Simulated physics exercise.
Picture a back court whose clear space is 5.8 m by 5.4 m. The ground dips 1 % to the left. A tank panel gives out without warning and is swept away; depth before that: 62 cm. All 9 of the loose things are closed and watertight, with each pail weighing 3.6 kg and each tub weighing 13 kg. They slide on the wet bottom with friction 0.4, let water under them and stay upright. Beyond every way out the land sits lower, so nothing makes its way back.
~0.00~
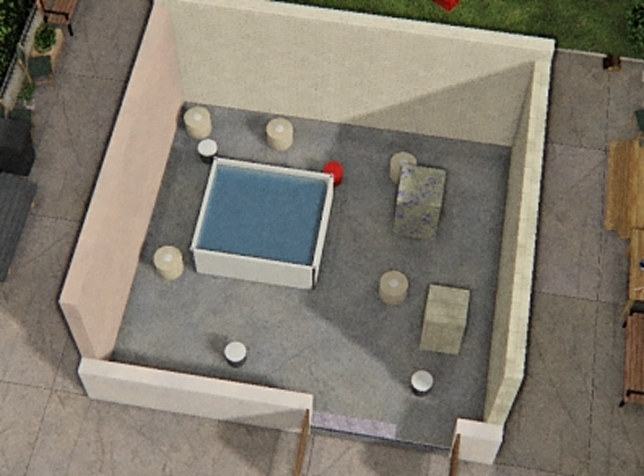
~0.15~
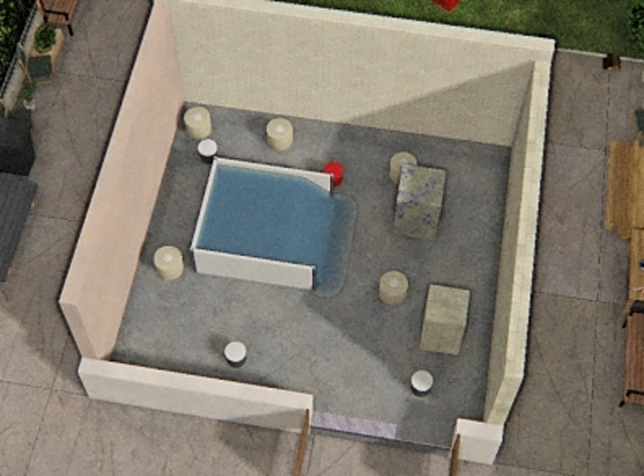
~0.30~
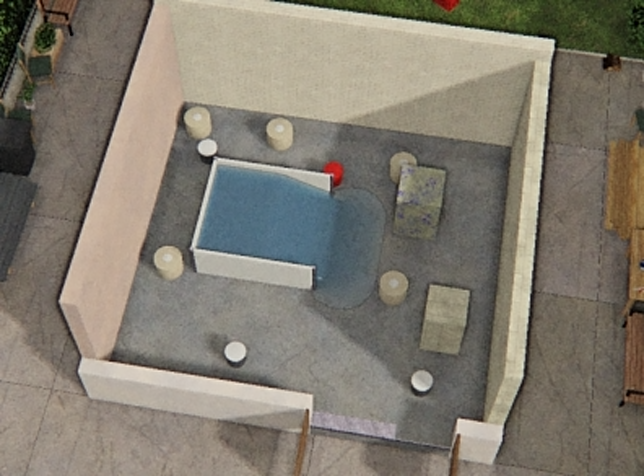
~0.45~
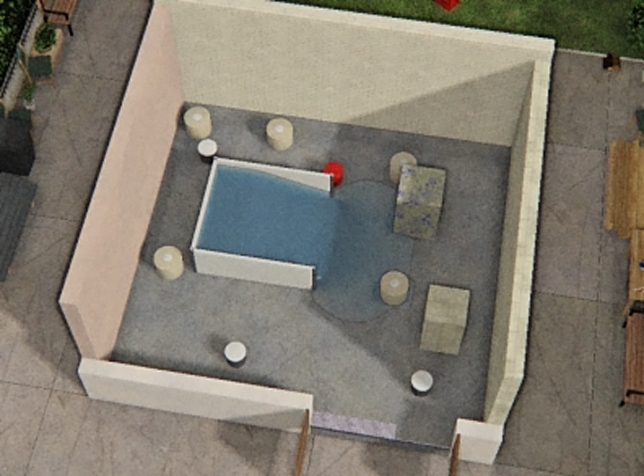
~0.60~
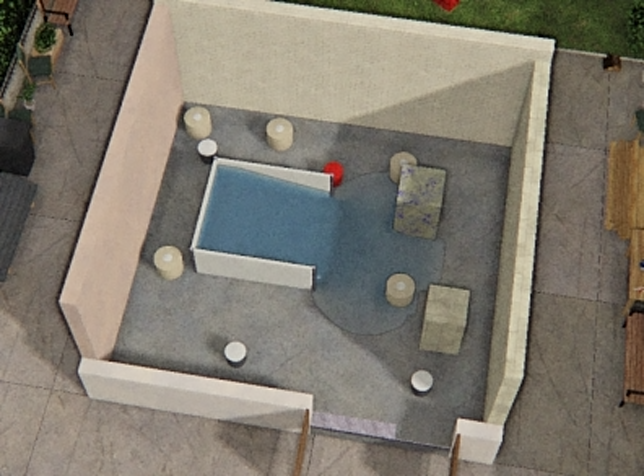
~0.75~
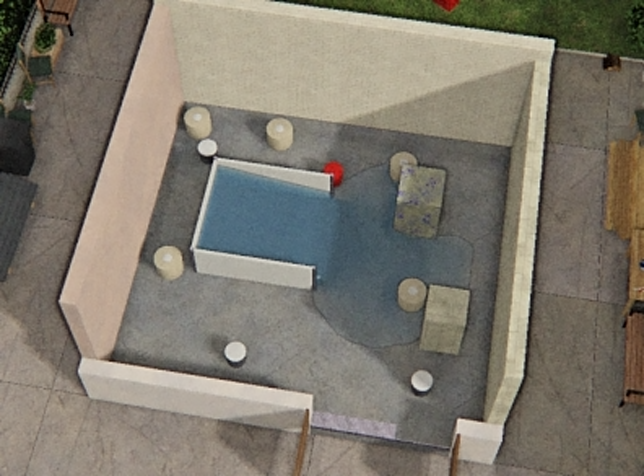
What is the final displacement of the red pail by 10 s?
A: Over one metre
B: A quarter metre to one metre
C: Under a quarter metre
A.
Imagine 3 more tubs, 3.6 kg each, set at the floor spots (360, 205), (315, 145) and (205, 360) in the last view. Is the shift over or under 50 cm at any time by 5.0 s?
Answers, first to last: Exceeding, exceeding, not exceeding.
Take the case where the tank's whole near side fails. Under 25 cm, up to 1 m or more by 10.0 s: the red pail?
With that failure, the red pail moves slightly.
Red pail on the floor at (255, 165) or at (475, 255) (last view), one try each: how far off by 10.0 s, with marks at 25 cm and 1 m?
Swept far; swept far.
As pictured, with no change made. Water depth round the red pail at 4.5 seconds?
About 4 cm.
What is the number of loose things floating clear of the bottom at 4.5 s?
I get 1.
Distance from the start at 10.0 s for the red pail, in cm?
Measured offset: Near 300 cm.
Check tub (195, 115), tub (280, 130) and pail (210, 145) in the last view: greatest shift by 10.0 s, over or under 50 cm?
In sequence - crossed the line; crossed the line; crossed the line.
After 2.0 s the red pail is near (334, 170), 0.0 m from its start, aground; 1 of 9 are out; 1 afloat.
After 4.5 s the red pail is near (329, 170), 0.1 m from its start, aground; 2 of 9 are out; 1 afloat.
After 7.0 s the red pail is near (187, 199), 2.5 m from its start, afloat; 2 of 9 are out; 4 afloat.
After 10.0 s the red pail is near (211, 308), 3.2 m from its start, aground; 2 of 9 are out; 3 afloat.
